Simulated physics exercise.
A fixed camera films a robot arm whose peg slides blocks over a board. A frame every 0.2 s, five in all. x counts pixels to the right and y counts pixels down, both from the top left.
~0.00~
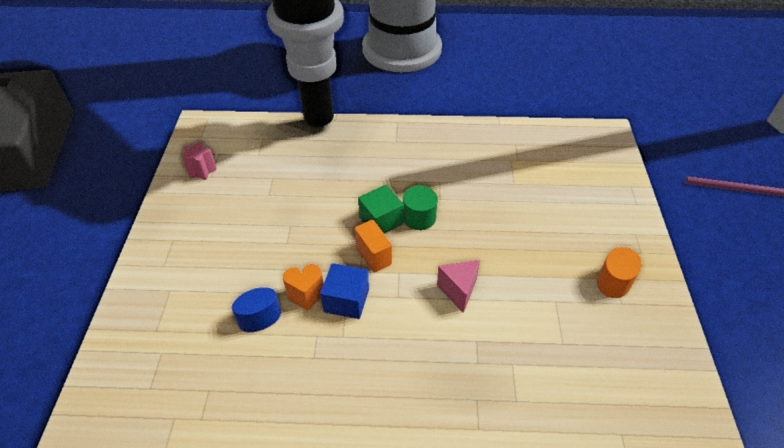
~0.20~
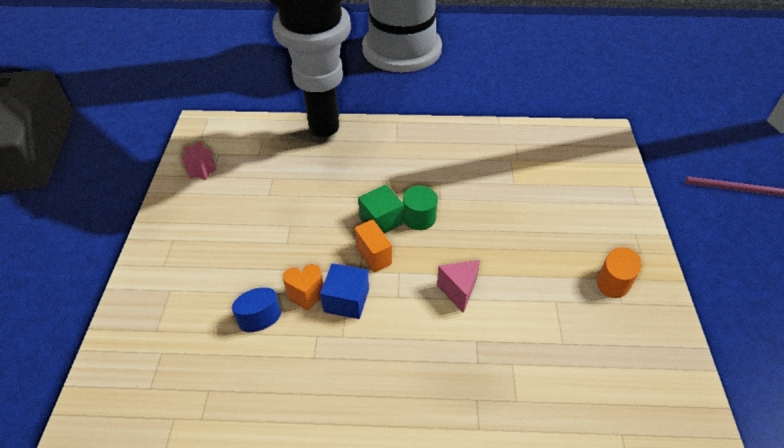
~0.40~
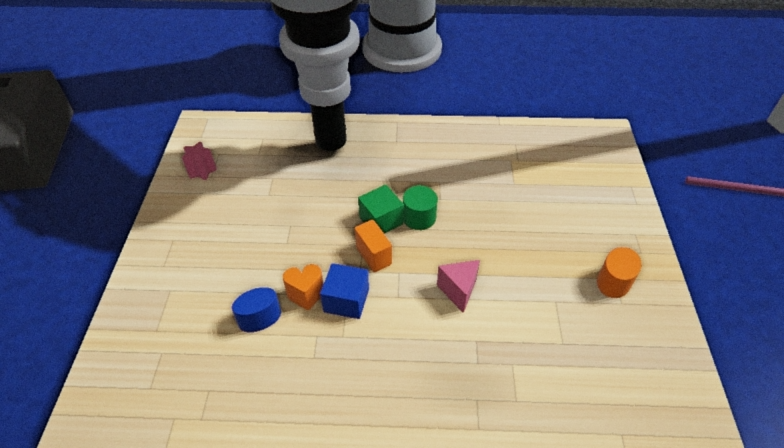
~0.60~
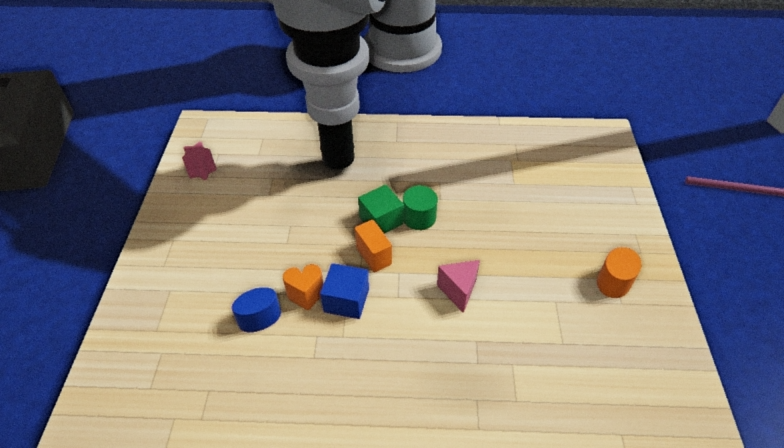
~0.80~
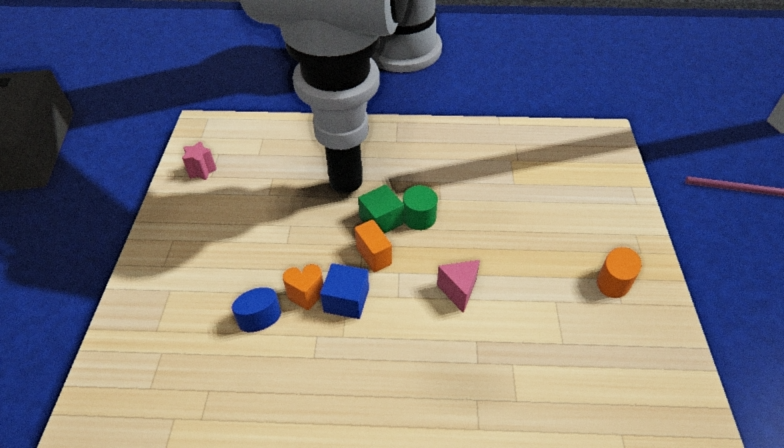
On a pale wooden board over a blue surface, colored blocks lie scattered, with a robot arm's dark peg near the back edge. The arm moves the peg steadily forward and slightly right, its shadow shifting across the board, until the peg is just behind the green square. The blocks stay still.
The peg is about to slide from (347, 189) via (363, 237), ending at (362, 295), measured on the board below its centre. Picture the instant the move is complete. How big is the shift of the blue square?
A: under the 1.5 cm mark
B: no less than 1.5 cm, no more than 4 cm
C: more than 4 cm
Correct choice: B.
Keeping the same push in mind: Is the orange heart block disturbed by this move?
Well, the orange heart block holds its place.
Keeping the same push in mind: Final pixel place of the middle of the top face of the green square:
It ends at (399, 222).
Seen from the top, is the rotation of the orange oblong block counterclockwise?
Yes, it checks out.
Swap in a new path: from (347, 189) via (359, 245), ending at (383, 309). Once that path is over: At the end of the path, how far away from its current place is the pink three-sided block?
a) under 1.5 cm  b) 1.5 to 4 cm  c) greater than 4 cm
Answer: A.
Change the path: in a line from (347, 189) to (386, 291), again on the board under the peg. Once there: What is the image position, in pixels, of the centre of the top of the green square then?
It should be at (407, 226) by then.
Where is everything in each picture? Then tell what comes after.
Peg's lower end at (319, 118); orange heart block at (302, 276); blue square at (344, 281); orange oblong block at (373, 236); green square at (381, 200); green circle at (420, 198), in the first picture.
Peg at (324, 128); blocks still, in the second picture.
Peg at (331, 141); blocks still, in the third picture.
Peg at (339, 159); blocks still, in the fourth picture.
Peg at (346, 182); orange heart block at (302, 276); blue square at (344, 281); orange oblong block at (373, 236); green square at (381, 200); green circle at (420, 198), in the fifth picture.
On the path given first. One third of the way, peg at (360, 214); green square at (391, 213), turned 25° anticlockwise; green circle at (425, 197).
Two thirds of the way, peg at (363, 249); orange oblong block at (380, 266), turned 20° anticlockwise; green square at (400, 222), turned 60° anticlockwise; green circle at (425, 197).
At the end, peg at (361, 289); orange heart block still; blue square at (337, 306), turned 30° clockwise; orange oblong block at (397, 295), turned 65° anticlockwise; green square at (399, 222), turned 60° anticlockwise; green circle at (425, 197).
